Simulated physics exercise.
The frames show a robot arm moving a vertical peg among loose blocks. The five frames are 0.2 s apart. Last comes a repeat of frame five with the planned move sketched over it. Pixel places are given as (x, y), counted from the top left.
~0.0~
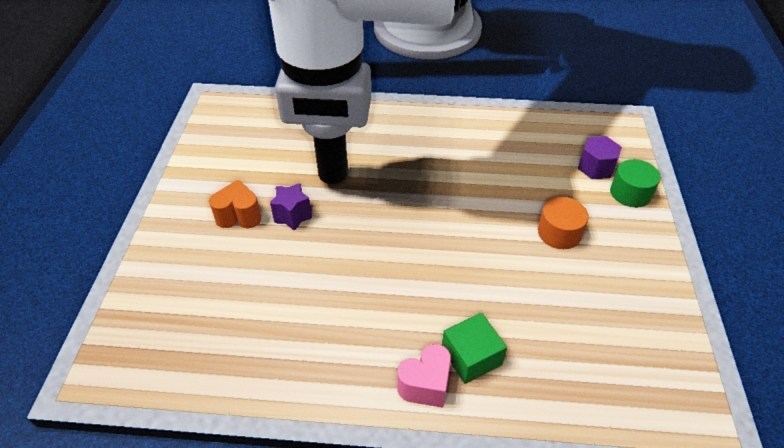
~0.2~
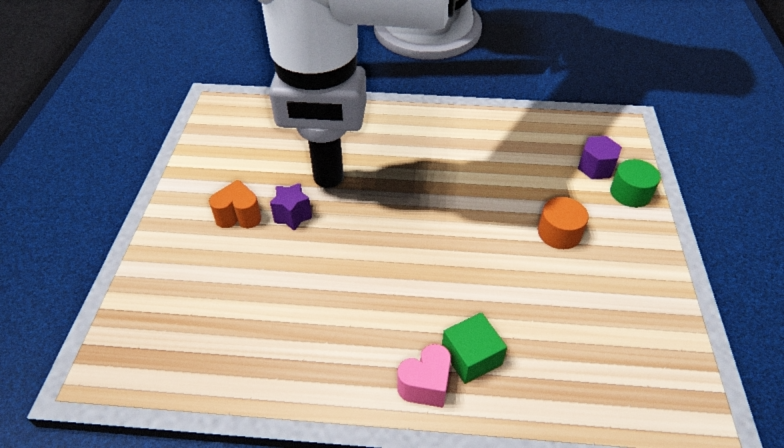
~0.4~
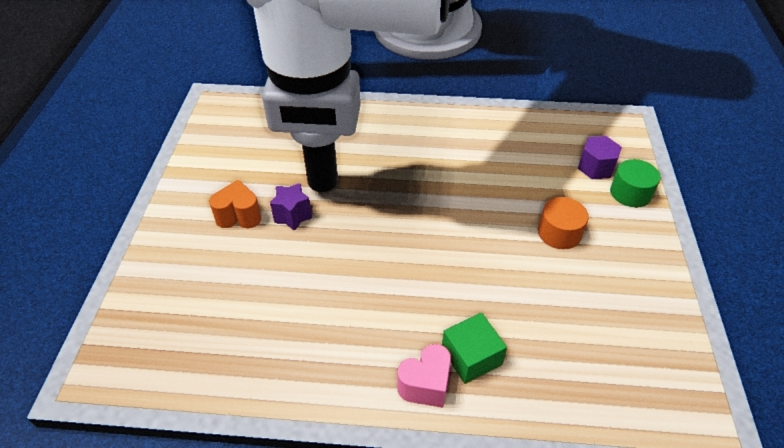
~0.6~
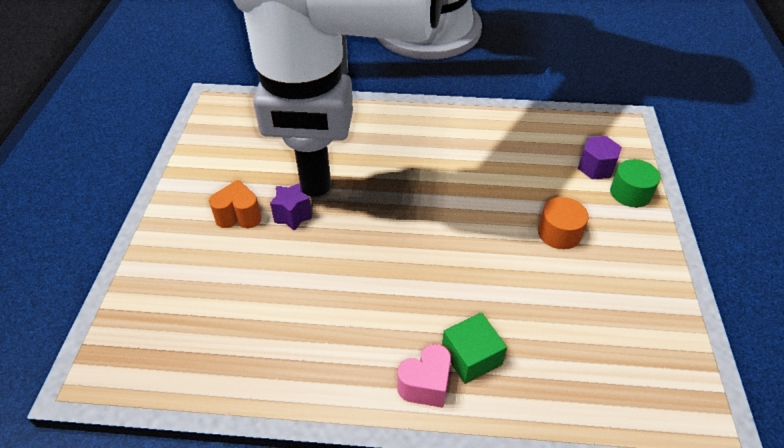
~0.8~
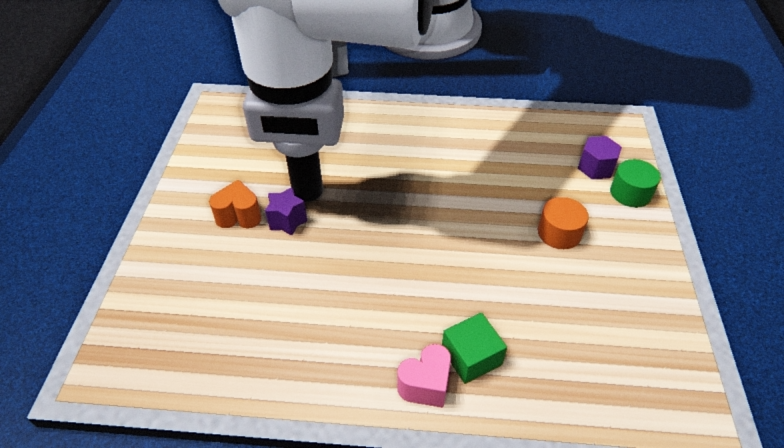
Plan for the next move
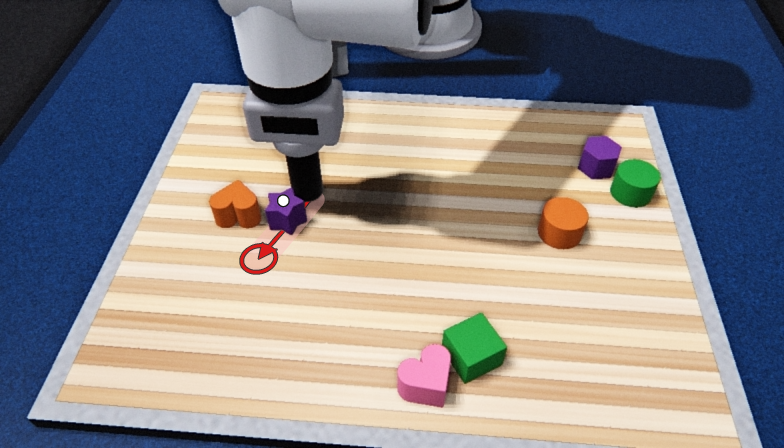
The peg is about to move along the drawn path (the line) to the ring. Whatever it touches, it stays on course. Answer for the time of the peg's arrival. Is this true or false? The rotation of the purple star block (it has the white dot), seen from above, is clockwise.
It is false.
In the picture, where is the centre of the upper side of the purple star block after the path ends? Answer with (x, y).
It sits at (231, 261).
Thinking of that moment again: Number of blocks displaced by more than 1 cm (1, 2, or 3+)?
There will be one block displaced.
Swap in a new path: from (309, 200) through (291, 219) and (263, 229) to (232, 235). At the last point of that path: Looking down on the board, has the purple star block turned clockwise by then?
Short answer: No.
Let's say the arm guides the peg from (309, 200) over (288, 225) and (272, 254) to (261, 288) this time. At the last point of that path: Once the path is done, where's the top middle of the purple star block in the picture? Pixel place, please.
Answer: (221, 279).
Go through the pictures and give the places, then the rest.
In the first picture, lower end of the peg at (333, 175), tops of blocks, orange heart-shaped block at (233, 196), purple star block at (289, 195).
In the second picture, peg at (329, 179), blocks as before.
In the third picture, peg at (323, 183), blocks as before.
In the fourth picture, peg at (316, 187), blocks as before.
In the fifth picture, peg at (308, 192), orange heart-shaped block at (233, 196), purple star block at (283, 201).
The drawn path runs from (309, 200) to (259, 259); the dot is on the purple star block.
What follows on the original path. Halfway along, peg at (283, 222); purple star block at (260, 230), turned 20° anticlockwise.
At the end, peg at (257, 251); orange heart-shaped block not moved; purple star block at (231, 261), turned 20° anticlockwise.
